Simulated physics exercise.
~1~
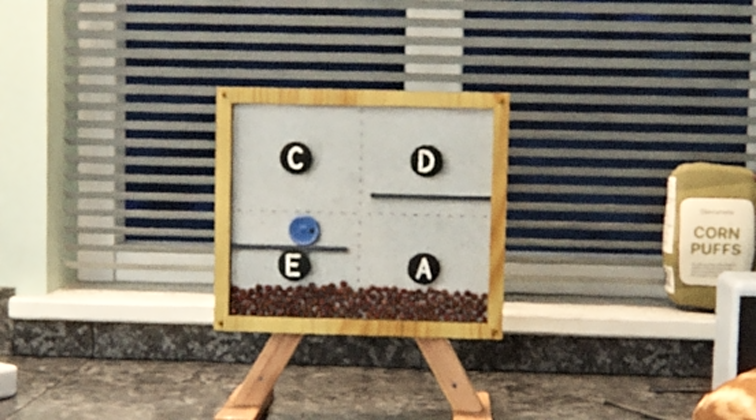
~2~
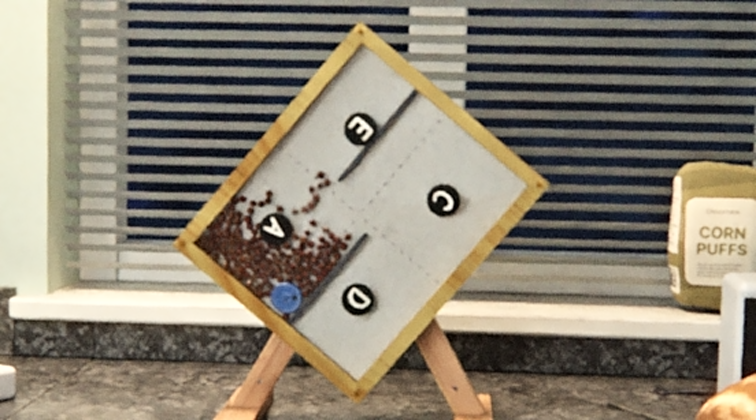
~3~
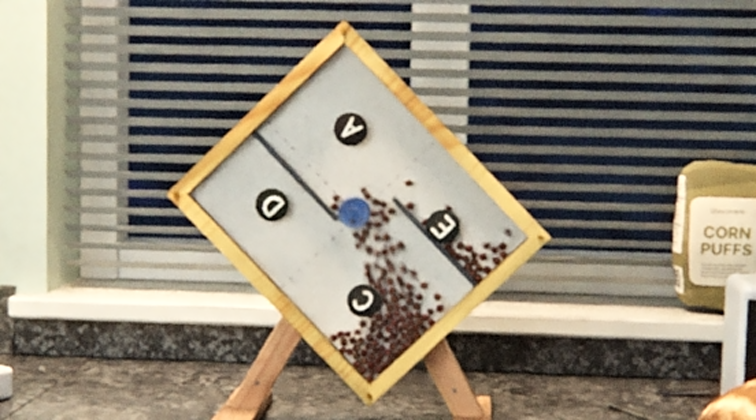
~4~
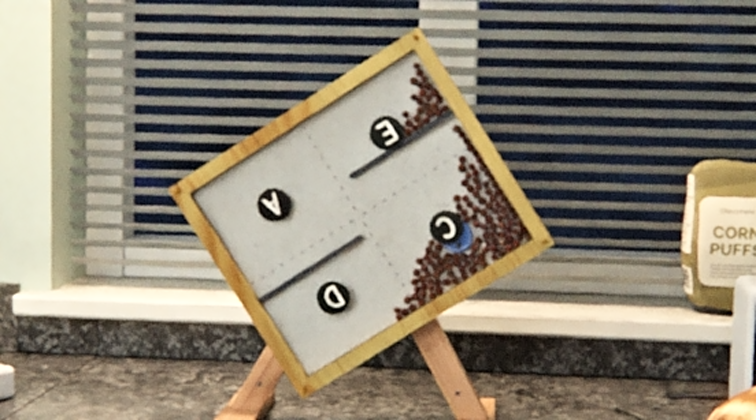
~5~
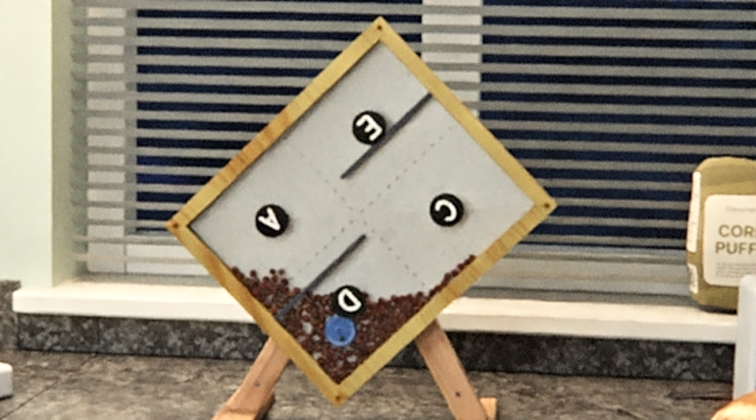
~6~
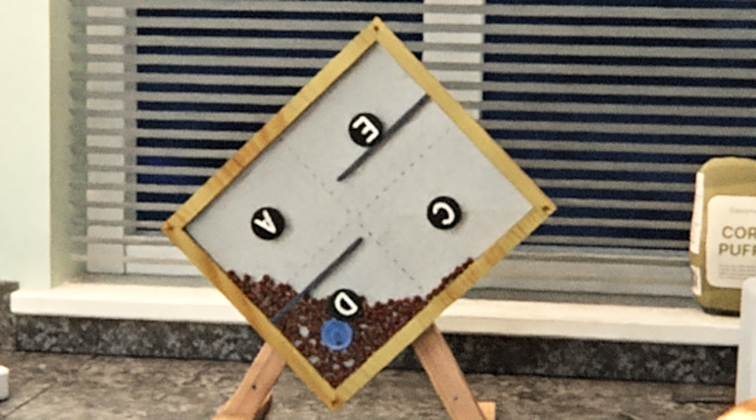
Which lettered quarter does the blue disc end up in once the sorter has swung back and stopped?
The blue disc ends up in quarter D, which is at the bottom when the sorter comes to rest.
